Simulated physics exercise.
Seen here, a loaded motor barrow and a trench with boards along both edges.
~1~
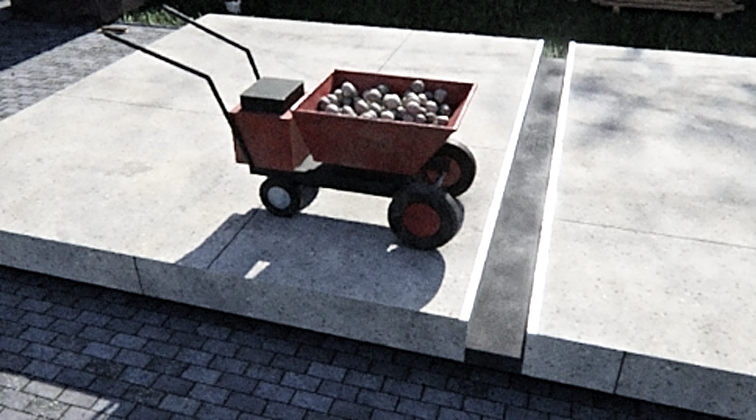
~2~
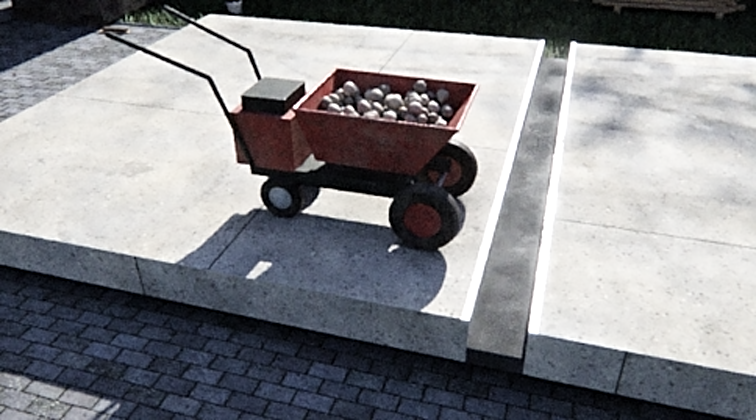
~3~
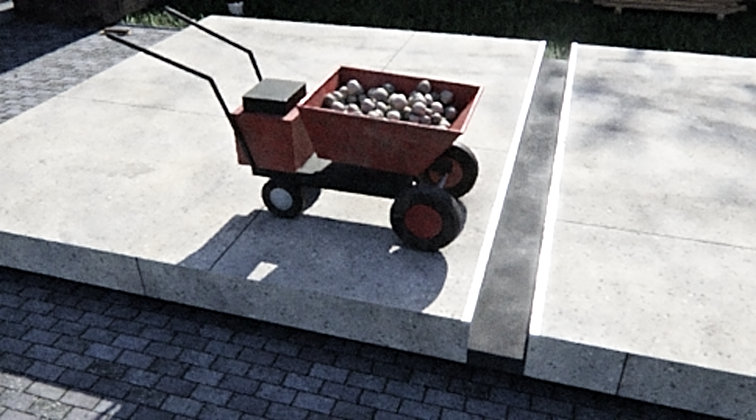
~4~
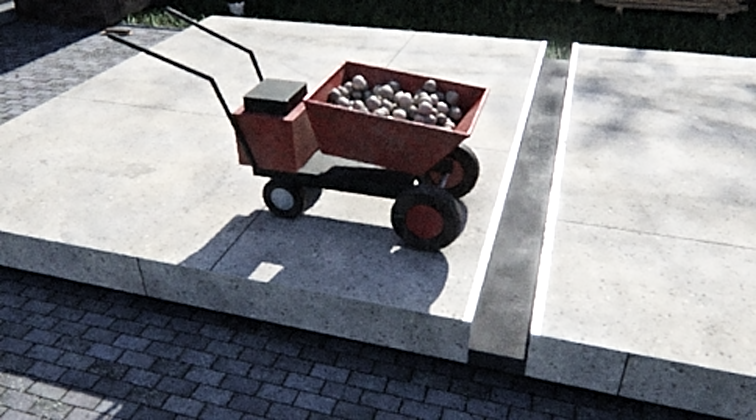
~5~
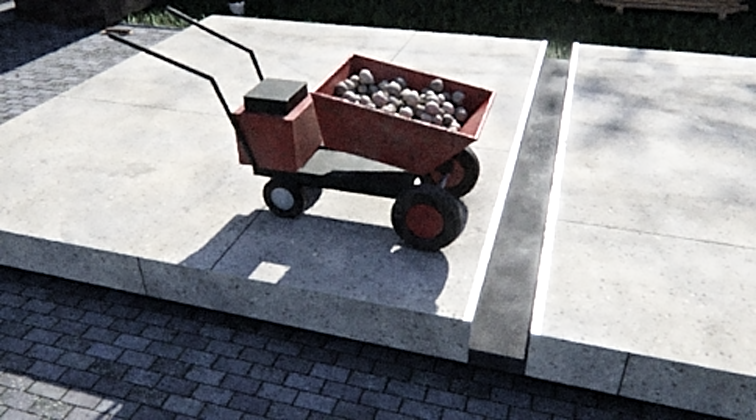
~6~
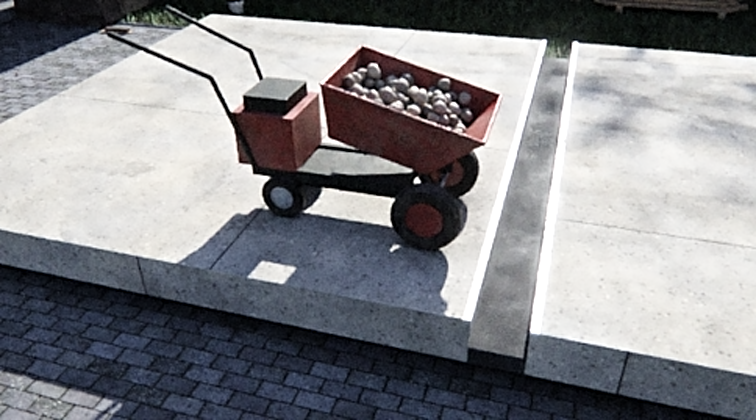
A red skip on a small four-wheeled motor barrow, heaped with rounded grey-brown stones, stands on pale concrete slabs above dark block paving, seen from above and to the side in sunlight. The barrow has black handles at left and faces a narrow, pale-edged trench at right. The skip starts level, then its rear rises gradually, tilting rightward, while the wheels and view stay practically still.
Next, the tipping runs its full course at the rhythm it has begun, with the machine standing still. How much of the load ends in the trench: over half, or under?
The trench takes less than half.
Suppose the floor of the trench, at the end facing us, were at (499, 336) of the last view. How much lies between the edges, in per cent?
Roughly 20 in a hundred.
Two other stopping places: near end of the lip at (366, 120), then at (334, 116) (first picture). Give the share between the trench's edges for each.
Near 50 % and 20 %.
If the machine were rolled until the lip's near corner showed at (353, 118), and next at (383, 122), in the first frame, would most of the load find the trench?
In turn: Below a half; over half.
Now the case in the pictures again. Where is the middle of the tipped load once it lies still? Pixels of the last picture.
At about (567, 234).
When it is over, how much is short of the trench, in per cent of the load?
About 0 per cent.
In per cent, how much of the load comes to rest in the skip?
It comes to 10 per cent or so.
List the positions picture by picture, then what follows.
Lip of the skip (454, 131), level; top of the load (392, 116), river pebbles; first edge of the trench (474, 281); far edge (538, 293), the trench under half as wide as the skip, and about half as deep as wide, in the first frame.
Lip of the skip (457, 131), level; top of the load (376, 110), in the second frame.
Lip of the skip (461, 134), tipped barely; top of the load (380, 109), in the third frame.
Lip of the skip (468, 136), tipped a little; top of the load (385, 107), in the fourth frame.
Lip of the skip (476, 140), tipped a little; top of the load (379, 100), in the fifth frame.
Lip of the skip (483, 144), tipped clearly; top of the load (365, 96); first edge of the trench (477, 282); far edge (541, 293), in the sixth frame.
Just after the last frame, skip tipped well over; every one in the skip.
A moment on, skip tipped steeply; almost all in the skip; about a tenth beyond it; just a few falling.
Further on, skip tipped right over; roughly a quarter in the skip; about a tenth in or heaped over the trench; roughly two thirds beyond it.
When it is over, skip tipped right over; about a tenth in the skip; roughly a quarter in or heaped over the trench; roughly two thirds beyond it.
